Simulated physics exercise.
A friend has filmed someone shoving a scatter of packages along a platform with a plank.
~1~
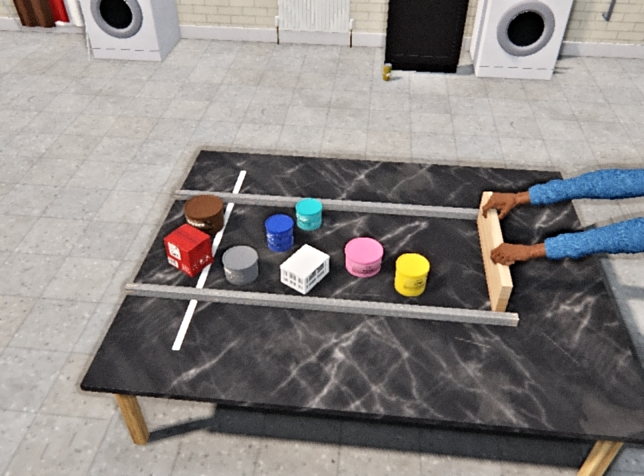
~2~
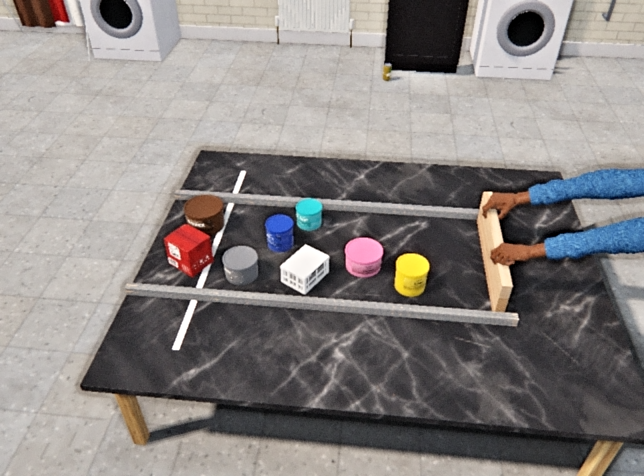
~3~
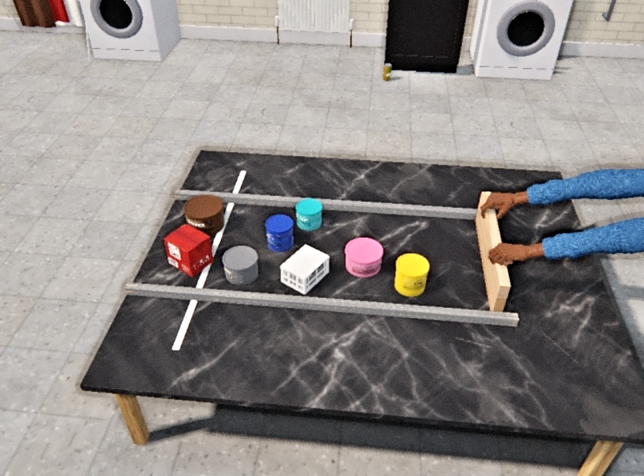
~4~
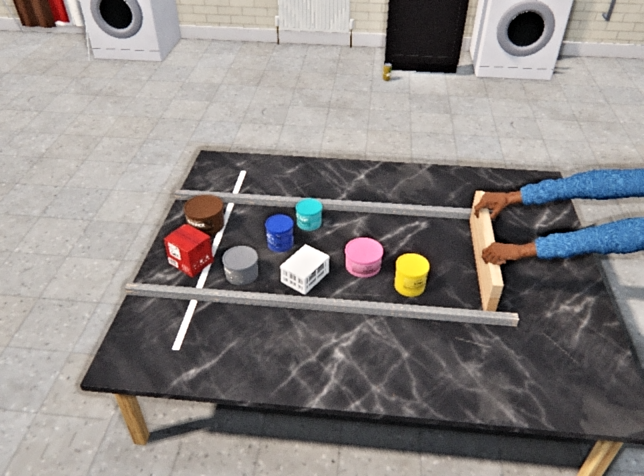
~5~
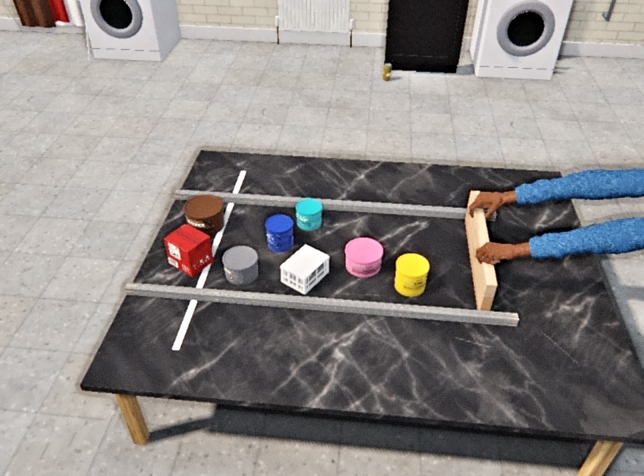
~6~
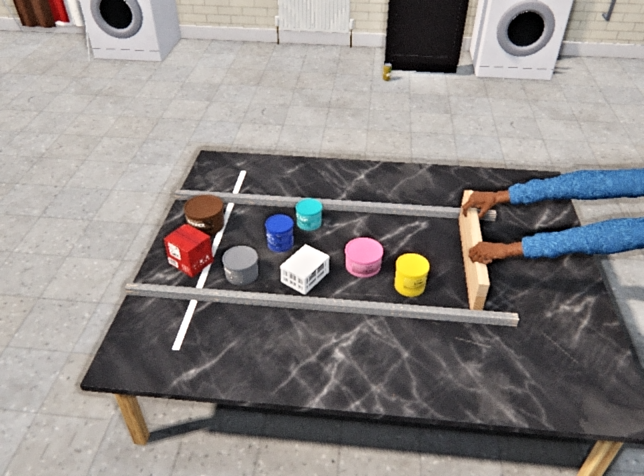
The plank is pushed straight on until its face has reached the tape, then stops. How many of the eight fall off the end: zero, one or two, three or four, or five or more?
The number that fall off is one or two.
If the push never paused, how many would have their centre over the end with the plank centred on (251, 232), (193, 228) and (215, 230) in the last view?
Past the end: 0, 4 and 1.
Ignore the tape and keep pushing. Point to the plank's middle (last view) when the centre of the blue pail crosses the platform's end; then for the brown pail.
About (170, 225), and (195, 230) for the other.
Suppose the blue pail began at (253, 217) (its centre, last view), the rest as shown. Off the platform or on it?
From there it remains up.
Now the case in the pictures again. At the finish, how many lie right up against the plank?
The number is 4.
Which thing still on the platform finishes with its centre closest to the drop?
The red parcel.
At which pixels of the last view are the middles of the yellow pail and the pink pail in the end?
The yellow pail stops around (189, 262); the pink pail around (195, 243).
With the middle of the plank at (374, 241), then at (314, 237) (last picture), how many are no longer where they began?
First 2, then 6.
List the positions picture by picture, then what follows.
Brown pail (205, 216); red parcel (189, 250); grey pail (241, 266); plank (493, 250); tape (216, 245), in the first picture.
Red parcel (189, 250); yellow pail (411, 275), in the second picture.
Grey pail (241, 266); pink pail (364, 258), in the third picture.
Brown pail (205, 216); blue pail (280, 234), in the fourth picture.
Red parcel (189, 250); white crate (305, 269), in the fifth picture.
Brown pail (205, 216); red parcel (189, 250); grey pail (241, 266); plank (472, 248); tape (216, 245), in the sixth picture.
Soon after, none off yet; brown pail at rest near (205, 216); red parcel at rest near (189, 250); grey pail at rest near (241, 266).
At rest, the number that fall off is one or two; fallen, grey pail.
